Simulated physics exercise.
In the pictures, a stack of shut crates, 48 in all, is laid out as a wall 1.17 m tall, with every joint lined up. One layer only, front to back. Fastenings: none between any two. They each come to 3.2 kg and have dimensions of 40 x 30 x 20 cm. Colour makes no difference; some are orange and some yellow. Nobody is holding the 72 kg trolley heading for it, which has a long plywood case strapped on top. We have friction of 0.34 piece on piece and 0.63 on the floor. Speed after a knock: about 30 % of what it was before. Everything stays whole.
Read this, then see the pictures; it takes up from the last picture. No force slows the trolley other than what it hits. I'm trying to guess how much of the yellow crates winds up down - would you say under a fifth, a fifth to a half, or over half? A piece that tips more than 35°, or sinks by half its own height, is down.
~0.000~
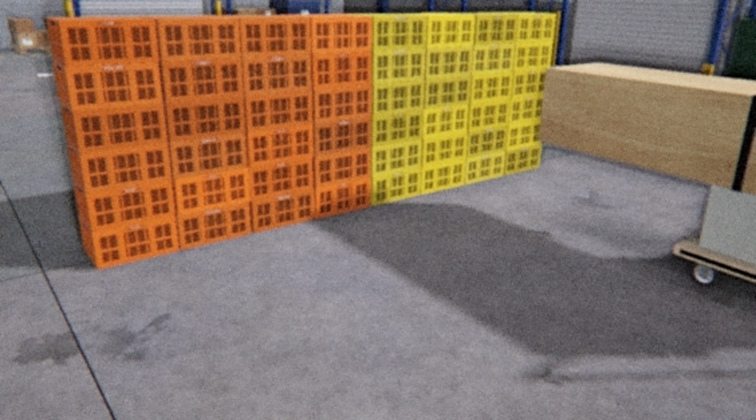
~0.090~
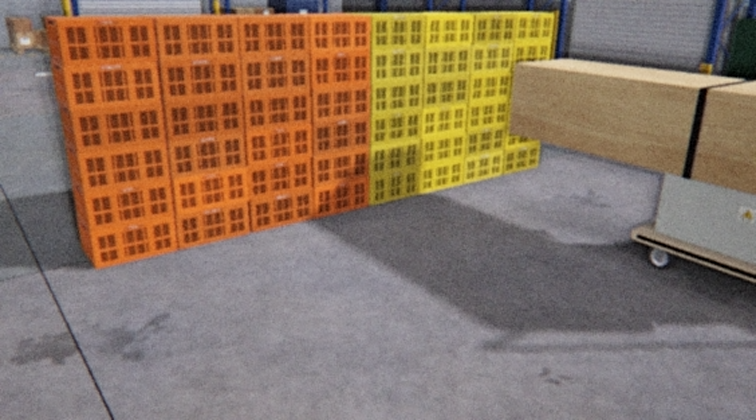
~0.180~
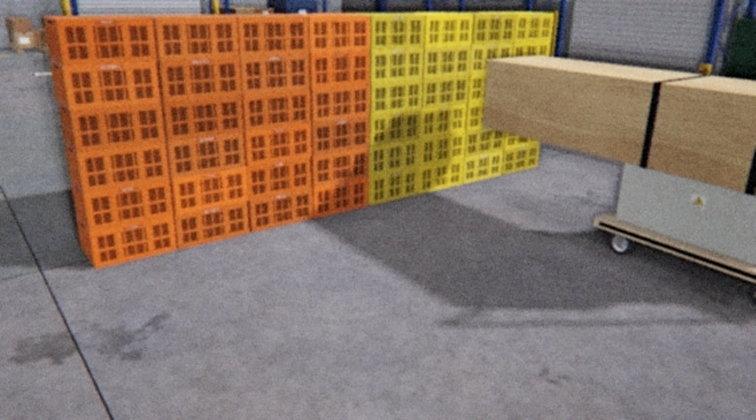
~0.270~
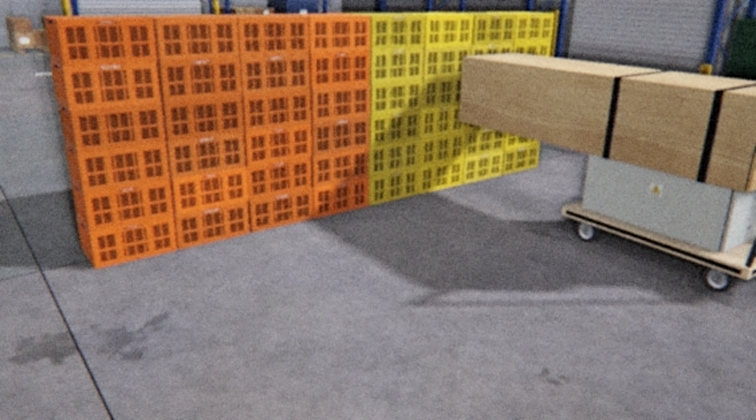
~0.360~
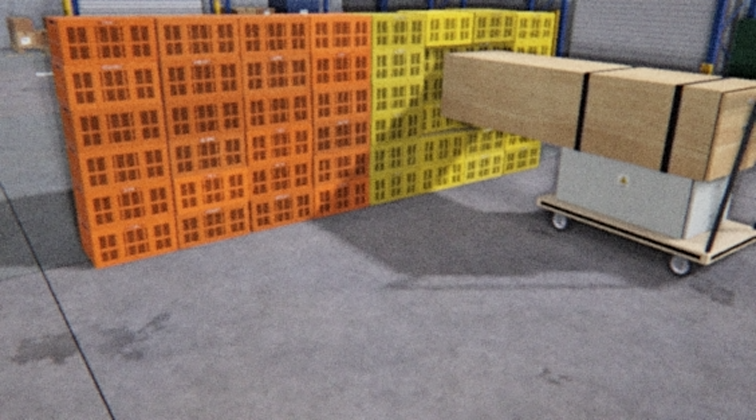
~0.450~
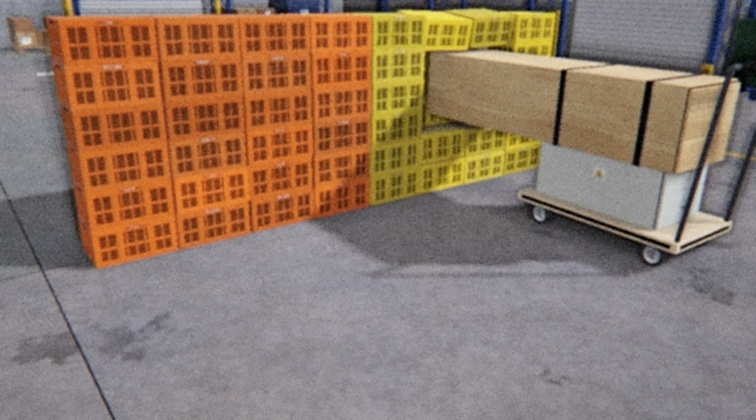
I'd say a fifth to a half.
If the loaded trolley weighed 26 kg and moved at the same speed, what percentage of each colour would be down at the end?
Orange 0, yellow 30 %.
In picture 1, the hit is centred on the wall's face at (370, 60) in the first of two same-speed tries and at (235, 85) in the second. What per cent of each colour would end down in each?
Down by colour - orange: 10%, then 20%; yellow: 10%, then 0%.
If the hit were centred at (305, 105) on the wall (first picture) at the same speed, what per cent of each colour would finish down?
Down at the end: Orange 30 percent, yellow 0 percent.
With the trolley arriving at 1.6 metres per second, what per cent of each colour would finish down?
Orange 0%, yellow 40%.
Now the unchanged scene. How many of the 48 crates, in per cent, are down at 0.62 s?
10 %.
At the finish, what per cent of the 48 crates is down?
15 %.
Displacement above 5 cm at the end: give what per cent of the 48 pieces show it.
Displaced: 25 %.
Around 0.62 s, load 50 cm past the wall's line, still rolling; 6 of the 24 yellow crates down (6 of 48 in all colours); top yellow crate 54 mm lower.
Around 1.00 s, load 1.04 m past the wall's line, still rolling; 7 of the 24 yellow crates down (7 of 48 in all colours); top yellow crate 54 mm lower.
Around 1.54 s, load 1.45 m past the wall's line, still rolling; 7 of the 24 yellow crates down (7 of 48 in all colours); top yellow crate 55 mm lower.
Finally (3.2 s), load 1.49 m past the wall's line, stopped; 7 of the 24 yellow crates down (7 of 48 in all colours); top yellow crate 54 mm lower; top orange crate unmoved. That is 29 per cent. Seen by the last camera, middles, top yellow crate near (396, 27), top orange crate near (189, 37).
